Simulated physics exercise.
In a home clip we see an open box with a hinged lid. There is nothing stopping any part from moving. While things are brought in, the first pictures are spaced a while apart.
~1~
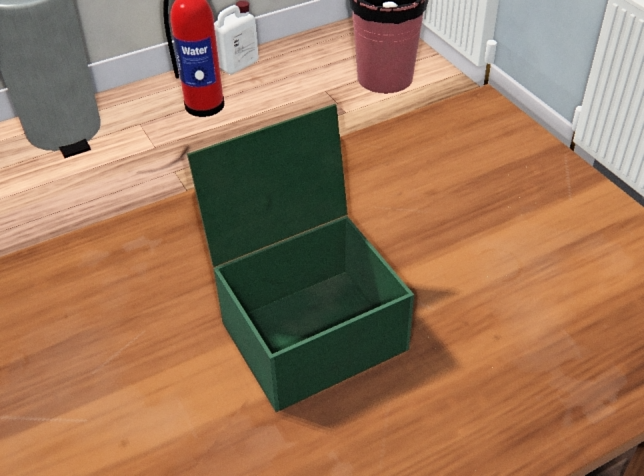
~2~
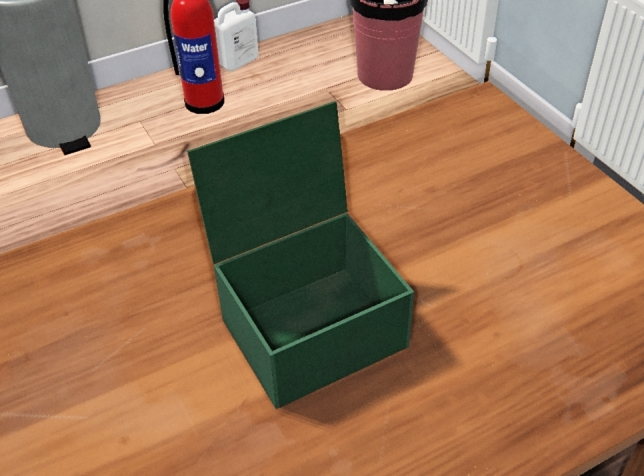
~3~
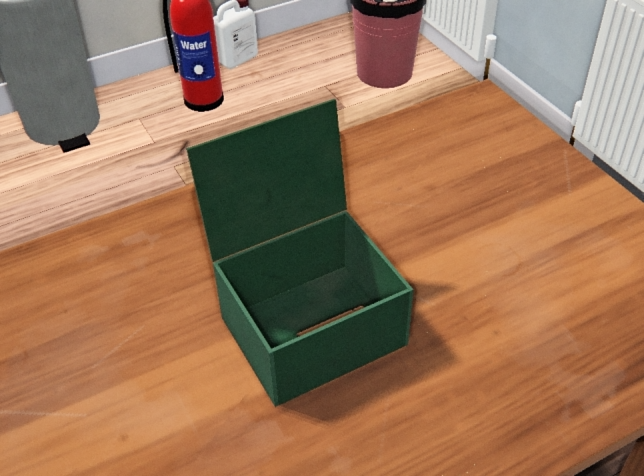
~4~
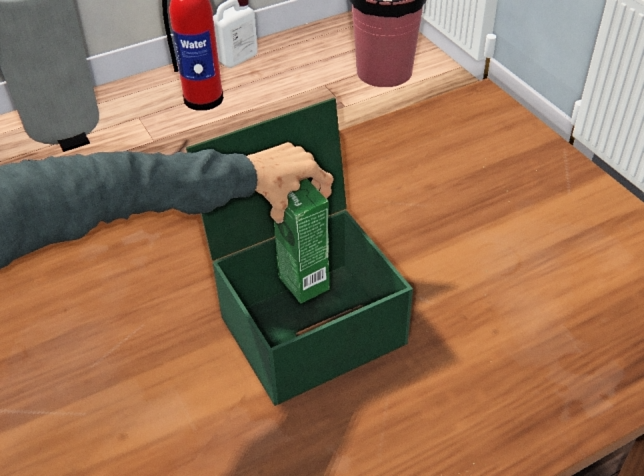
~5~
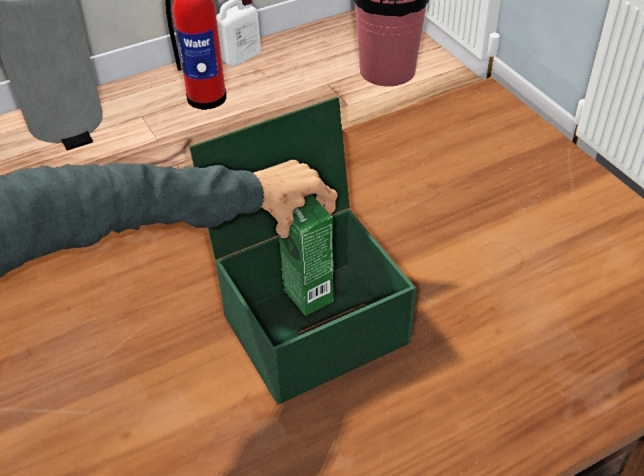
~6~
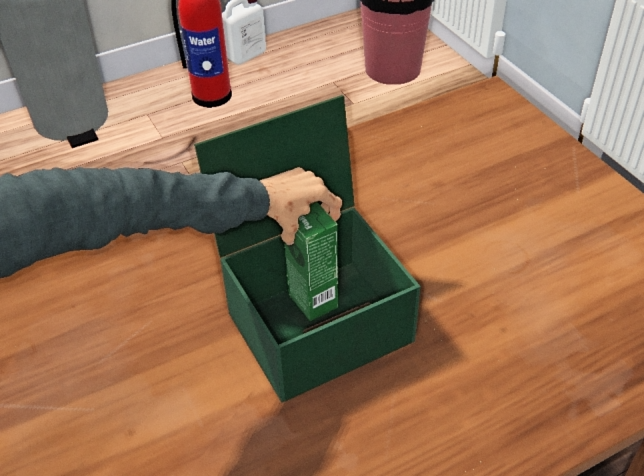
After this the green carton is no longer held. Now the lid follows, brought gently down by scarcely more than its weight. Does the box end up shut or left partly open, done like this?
It ends up partly open.
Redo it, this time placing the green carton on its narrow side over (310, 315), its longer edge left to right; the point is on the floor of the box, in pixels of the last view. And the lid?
Well, in that case it fits down fine.
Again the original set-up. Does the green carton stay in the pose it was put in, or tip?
The green carton ends up tilted.
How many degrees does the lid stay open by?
Some 25 degrees above the rim, more or less.
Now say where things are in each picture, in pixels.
In the first frame, the last thing is not in view yet.
In the second frame, the last thing is not in view yet.
In the third frame, the last thing is not in view yet.
The fourth frame shows on its way; green carton (302, 242).
The fifth frame shows on its way; green carton (307, 255).
The sixth frame shows put in, still held; green carton (312, 262).
Then, 1.20 s later than the last frame, lid starting down.
Then, 1.70 s later than the last frame, lid 63° above the rim; green carton tilted by 7° near (316, 266).
Then, 1.90 s later than the last frame, lid 49° above the rim; green carton tilted by 16° near (321, 270).
Then, 2.10 s later than the last frame, lid 25° above the rim; green carton tilted by 39° near (335, 289).
When it is over, lid 23° above the rim; lying over in the box, green carton; brown shaker as before. End places, in pixels of the last picture, green carton near (337, 289).
